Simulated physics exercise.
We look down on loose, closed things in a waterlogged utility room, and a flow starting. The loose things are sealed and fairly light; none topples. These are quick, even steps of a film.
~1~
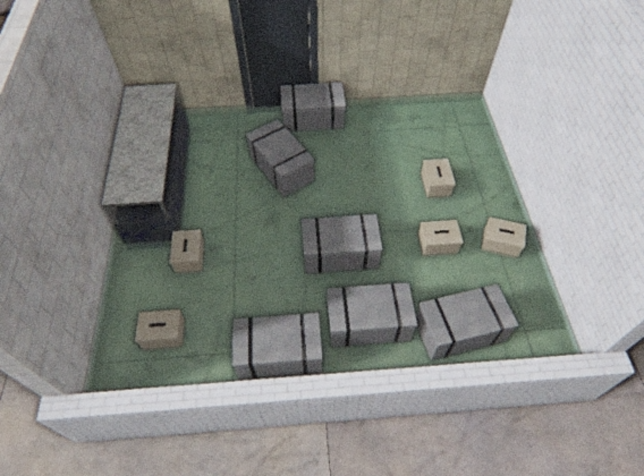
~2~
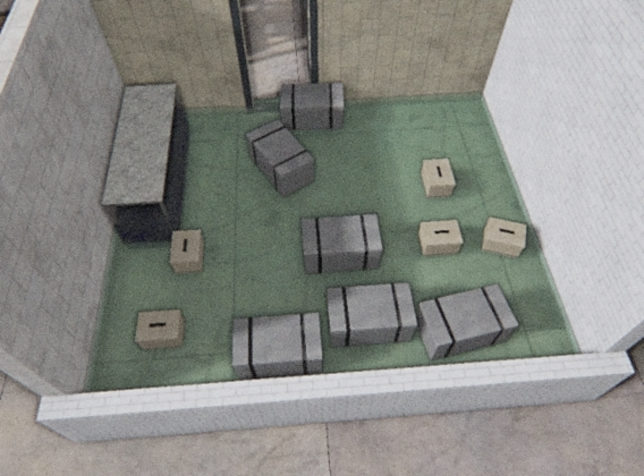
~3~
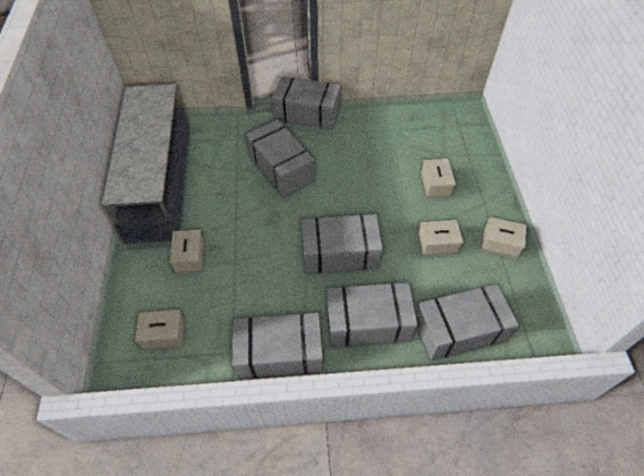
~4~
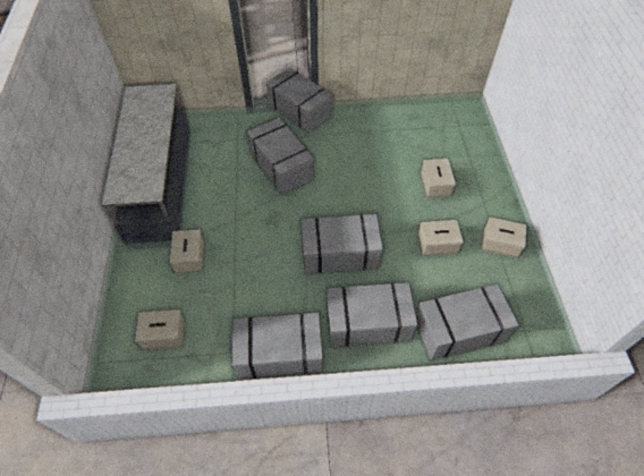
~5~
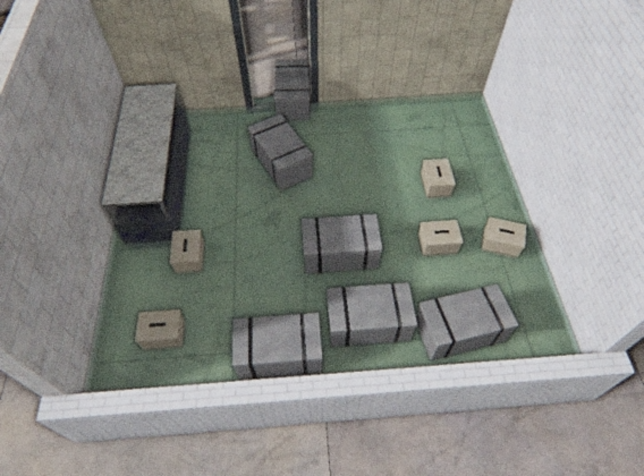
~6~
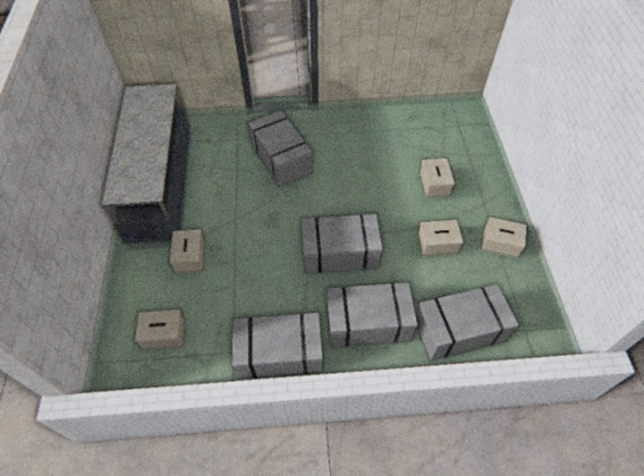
A flooded utility room with greenish water and pale walls is seen from a high, fixed viewpoint above its low front wall. Six grey, dark-banded trunks and five small tan totes float across it, with a dark-sided grey block at left and a doorway at the back. The dark door opens, then the trunk nearest it turns and slides out through the gap, while the next trunk barely shifts.
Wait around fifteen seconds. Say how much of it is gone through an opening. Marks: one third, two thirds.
That comes to less than a third.
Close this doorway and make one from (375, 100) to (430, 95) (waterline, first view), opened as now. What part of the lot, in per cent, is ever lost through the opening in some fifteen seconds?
About 20 per cent.
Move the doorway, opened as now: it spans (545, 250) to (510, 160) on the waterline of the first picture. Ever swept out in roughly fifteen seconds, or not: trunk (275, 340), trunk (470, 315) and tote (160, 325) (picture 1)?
In that order: Kept in, yes, kept in.
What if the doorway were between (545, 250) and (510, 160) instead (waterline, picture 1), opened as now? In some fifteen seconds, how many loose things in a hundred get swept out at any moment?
Some 50 per cent.
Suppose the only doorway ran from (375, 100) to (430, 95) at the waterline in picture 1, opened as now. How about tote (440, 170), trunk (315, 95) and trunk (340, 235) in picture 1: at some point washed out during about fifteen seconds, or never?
As listed: Carried outside, through, still in.
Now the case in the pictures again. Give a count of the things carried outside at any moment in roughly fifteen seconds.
2 of them.
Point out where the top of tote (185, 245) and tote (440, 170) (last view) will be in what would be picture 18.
Around (199, 199) and (416, 155).
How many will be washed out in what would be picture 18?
2 of them.
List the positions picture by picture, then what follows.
The first picture shows a trunk at (279, 146) floats; a tote at (439, 172), afloat; 0 of 11 have shifted.
The second picture shows a trunk at (279, 146), afloat; a tote at (439, 172) floats; 0 of 11 have shifted.
The third picture shows a trunk at (279, 146), afloat; a tote at (439, 172) floats; 1 of 11 have shifted.
The fourth picture shows a trunk at (280, 145) floats, close to its start; a tote at (439, 172) floats; 1 of 11 have shifted.
The fifth picture shows a trunk at (280, 141) floats, close to its start; a tote at (439, 172) floats; 2 of 11 have shifted.
The sixth picture shows a trunk at (279, 137) floats, close to its start; a tote at (438, 172), afloat; 2 of 11 have shifted.
A moment on, 1 of 11 are out; 10 afloat.
Next, 2 of 11 are out; 9 afloat.
Later, 2 of 11 are out; 9 afloat.
In the end, 2 of 11 are out; 9 afloat.
